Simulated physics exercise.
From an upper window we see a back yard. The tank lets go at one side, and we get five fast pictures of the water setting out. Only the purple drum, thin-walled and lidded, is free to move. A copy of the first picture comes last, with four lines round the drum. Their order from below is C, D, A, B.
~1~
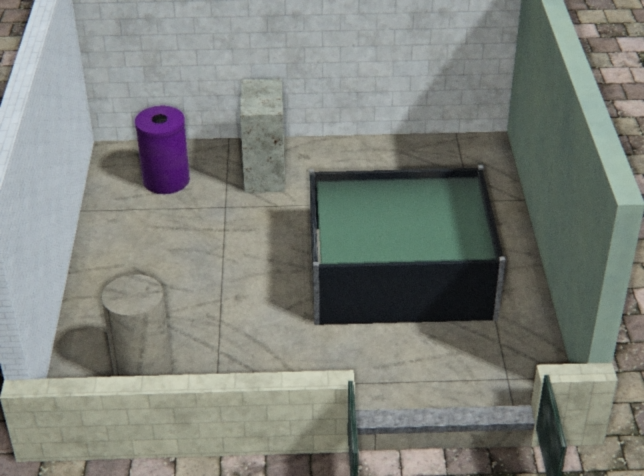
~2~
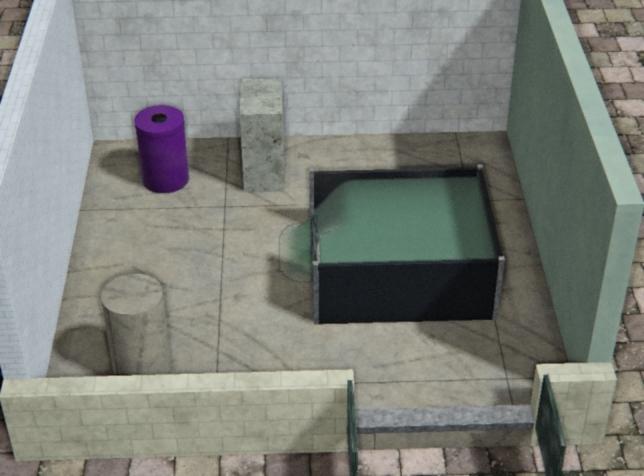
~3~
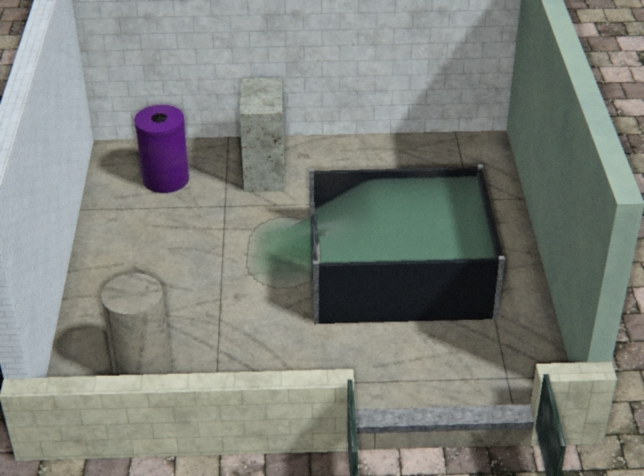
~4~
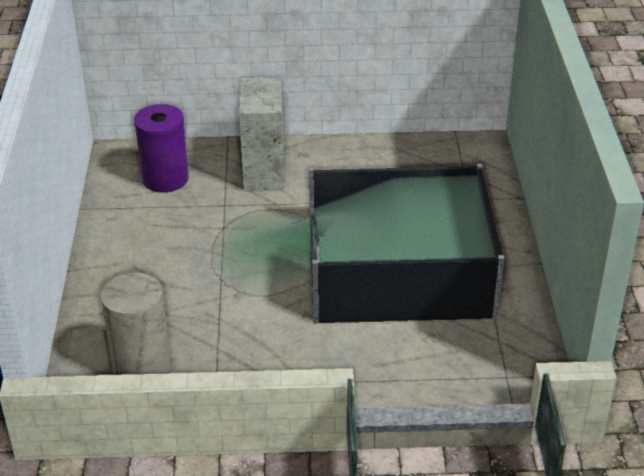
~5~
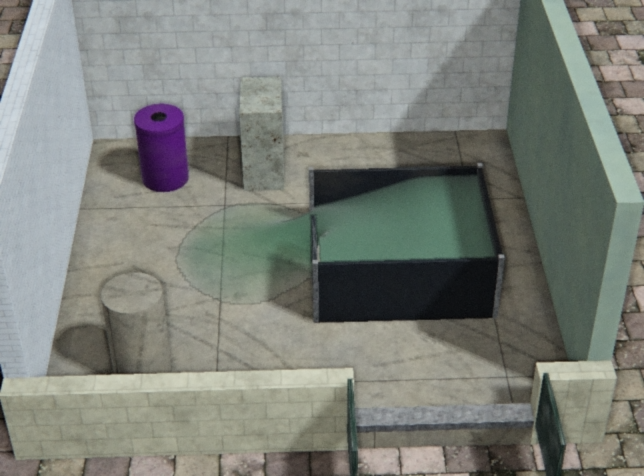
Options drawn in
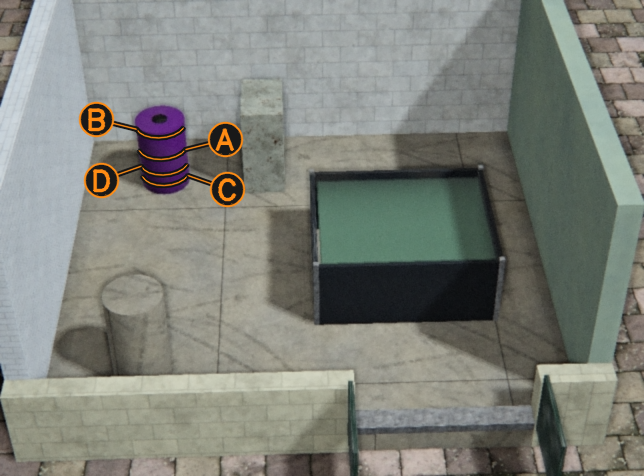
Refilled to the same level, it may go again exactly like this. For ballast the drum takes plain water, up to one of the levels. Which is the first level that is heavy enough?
The answer is mark D.
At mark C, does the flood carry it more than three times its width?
No, it does not.
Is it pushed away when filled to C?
Yes, that goes wrong.
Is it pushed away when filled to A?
No.
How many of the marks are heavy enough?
Three of them.
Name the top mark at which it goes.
C.
On the marked copy, A at (161, 159); B at (158, 137); C at (164, 185); D at (162, 175); from the bottom up C, D, A, B.
For mark A, it does not move.
For mark B, it does not move.
For mark C, it is pushed about its own width away.
For mark D, it does not move.
